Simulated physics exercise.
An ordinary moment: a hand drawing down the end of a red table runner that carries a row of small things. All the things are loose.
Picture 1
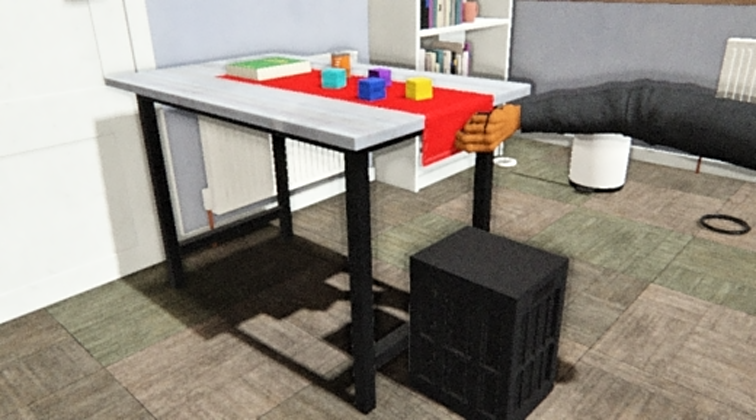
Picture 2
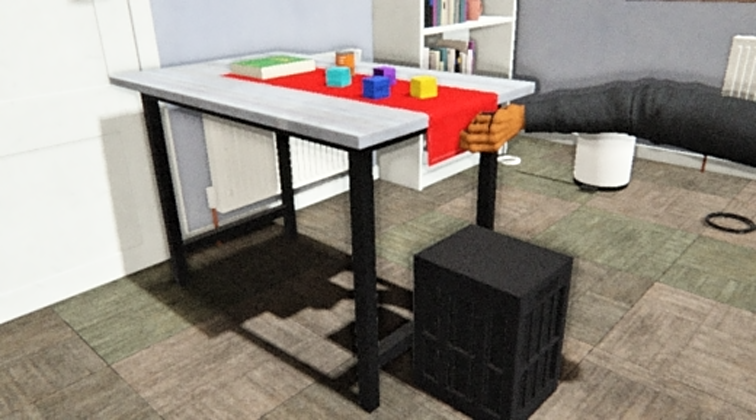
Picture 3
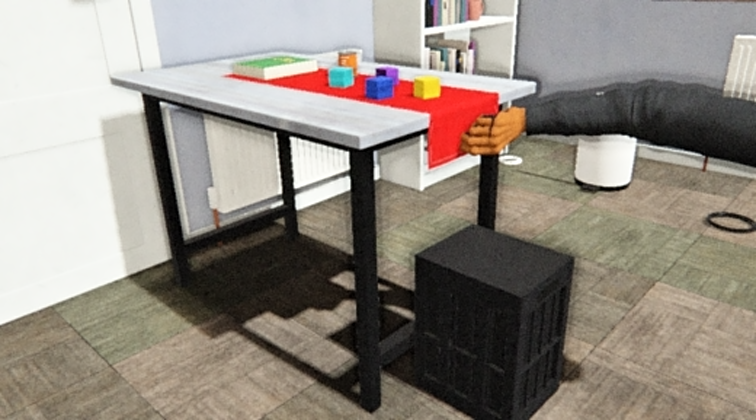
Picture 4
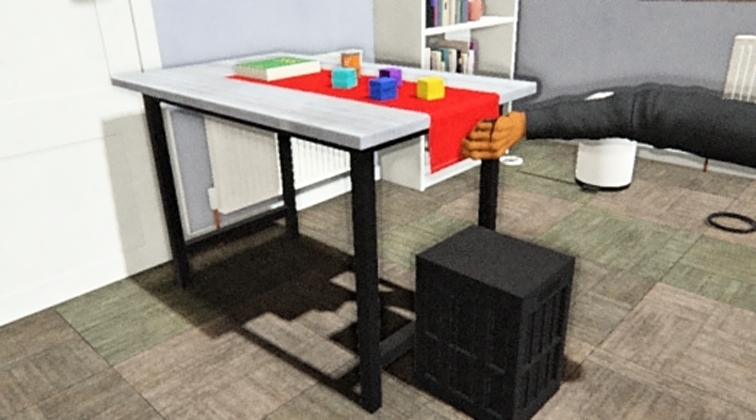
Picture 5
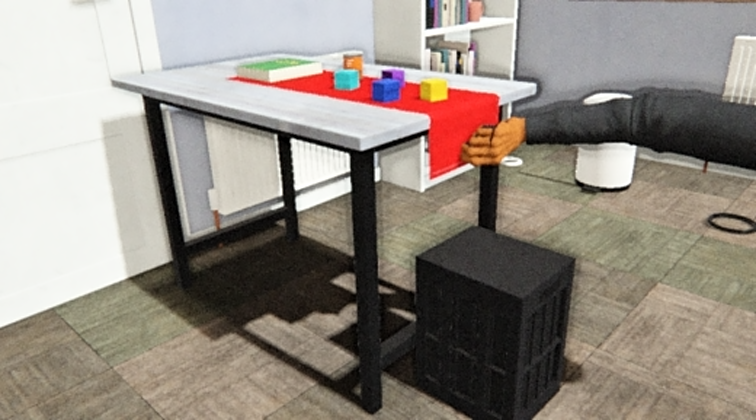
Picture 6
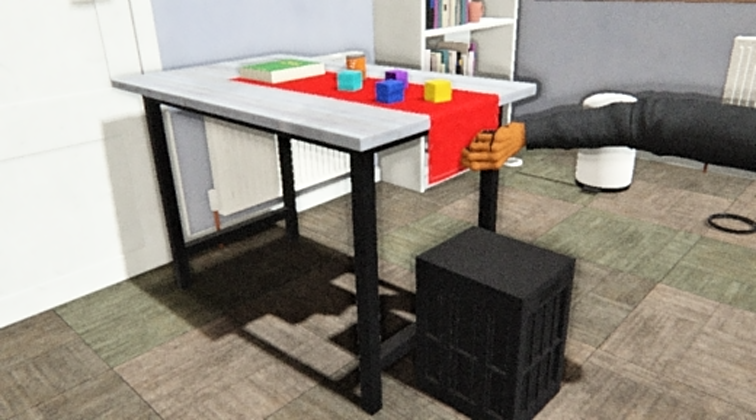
A brown hand on a dark-sleeved arm, reaching in from the right, grips the hanging end of a red runner on a grey-topped table, seen from slightly above in a carpeted room. Yellow, blue, purple and turquoise cubes and an orange can sit on the cloth, near a green book, with a black crate below. The hand draws the cloth slightly downward, and the things creep right with it.
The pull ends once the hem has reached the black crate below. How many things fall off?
It carries off two.
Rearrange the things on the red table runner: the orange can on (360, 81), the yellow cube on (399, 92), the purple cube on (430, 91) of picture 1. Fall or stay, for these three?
The orange can does not fall; the yellow cube drops off; the purple cube drops off.
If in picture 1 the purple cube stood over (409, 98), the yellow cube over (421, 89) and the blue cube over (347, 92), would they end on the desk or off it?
The purple cube falls, the yellow cube is carried off, the blue cube does not fall.
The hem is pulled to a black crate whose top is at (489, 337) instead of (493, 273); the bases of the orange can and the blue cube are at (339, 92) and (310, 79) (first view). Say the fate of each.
The orange can goes over, the blue cube remains up.
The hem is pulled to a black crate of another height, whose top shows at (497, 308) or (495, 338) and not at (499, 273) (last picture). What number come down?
Then 3 and 4.
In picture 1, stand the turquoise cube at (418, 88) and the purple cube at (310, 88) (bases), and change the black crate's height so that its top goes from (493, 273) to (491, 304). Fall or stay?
The turquoise cube goes over; the purple cube keeps its place on top.
A little later, hem near (465, 226); yellow cube gone.
Next, hem on the crate; yellow cube and blue cube gone.
When it is over, hem on the crate; yellow cube and blue cube gone. The answer is two.
